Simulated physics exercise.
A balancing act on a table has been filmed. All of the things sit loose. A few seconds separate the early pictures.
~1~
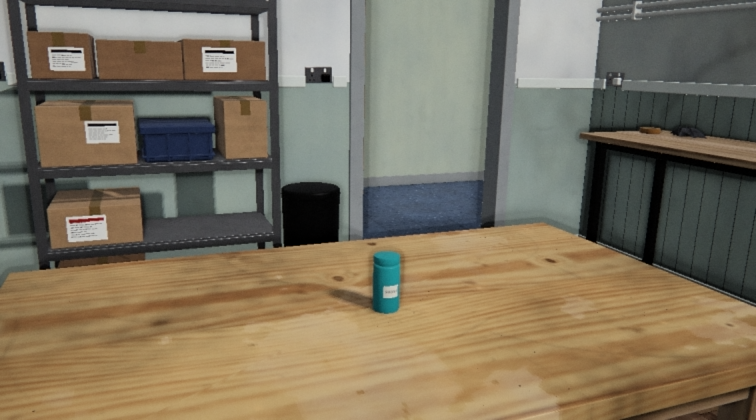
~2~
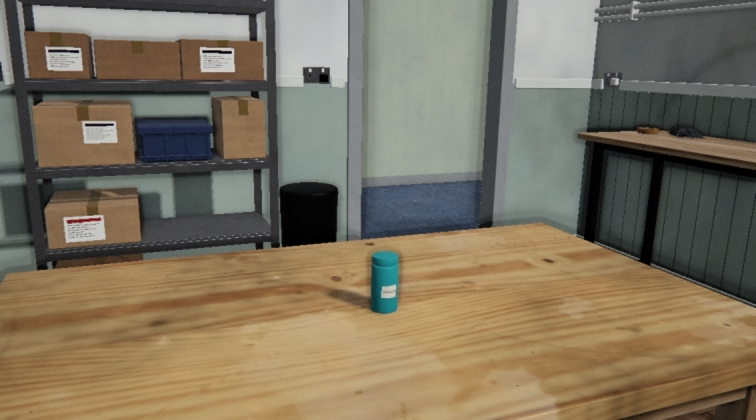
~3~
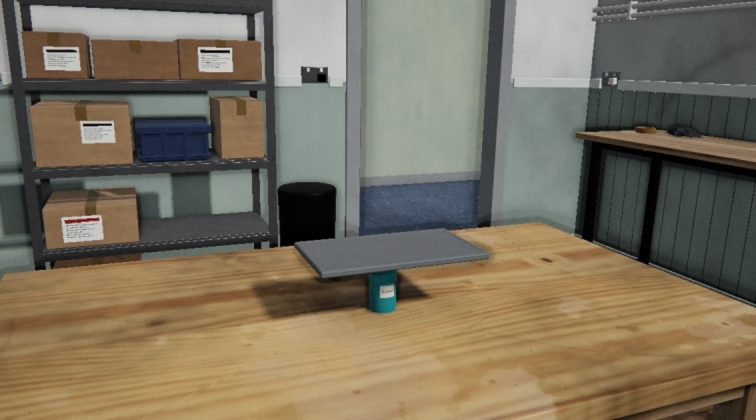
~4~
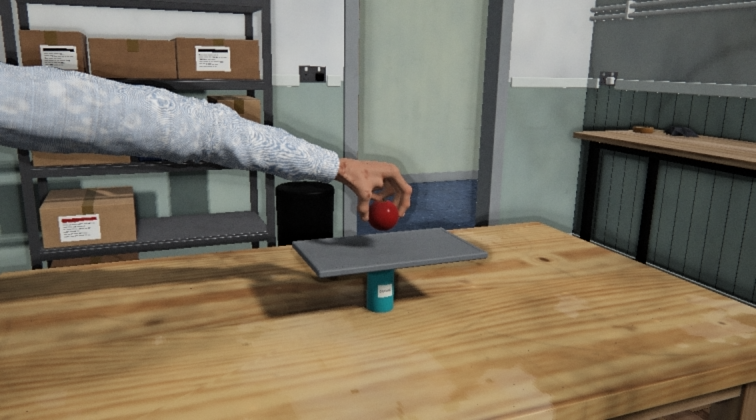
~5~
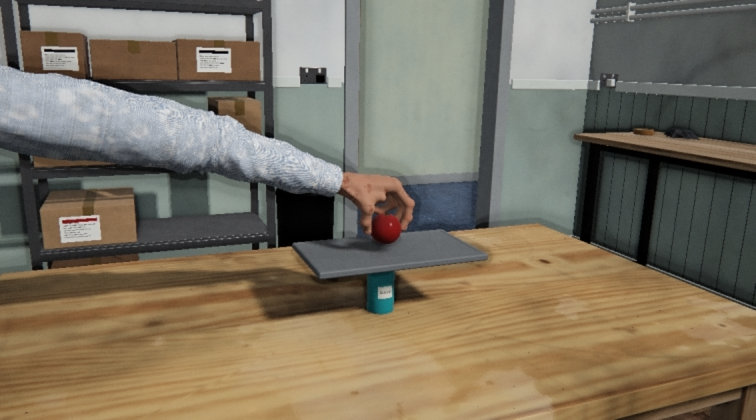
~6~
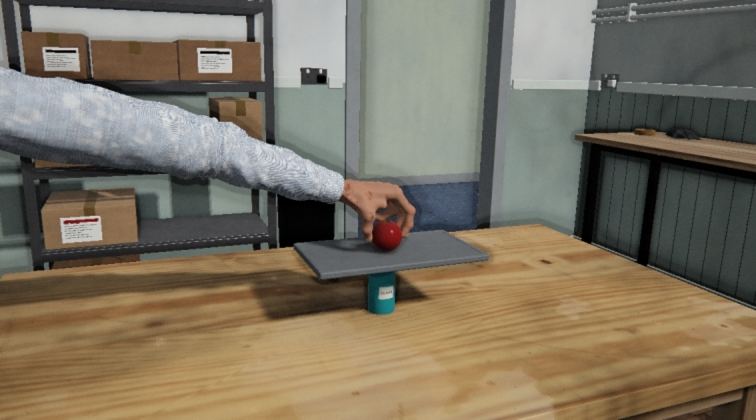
In a storeroom, a grey lid appears atop a teal canister on a wooden table, and a hand lowers a red tomato onto it.
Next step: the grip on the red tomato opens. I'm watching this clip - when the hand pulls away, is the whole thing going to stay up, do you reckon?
It stands.
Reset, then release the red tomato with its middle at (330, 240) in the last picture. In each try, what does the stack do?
Result: The stack stays stable.
Then, 0.20 s later than the last frame, all is still.
Then, 0.40 s later than the last frame, red tomato resting near (386, 236).
When it is over, all 3 as before. End places, in pixels of the last picture, red tomato near (386, 236). The stack keeps its balance.
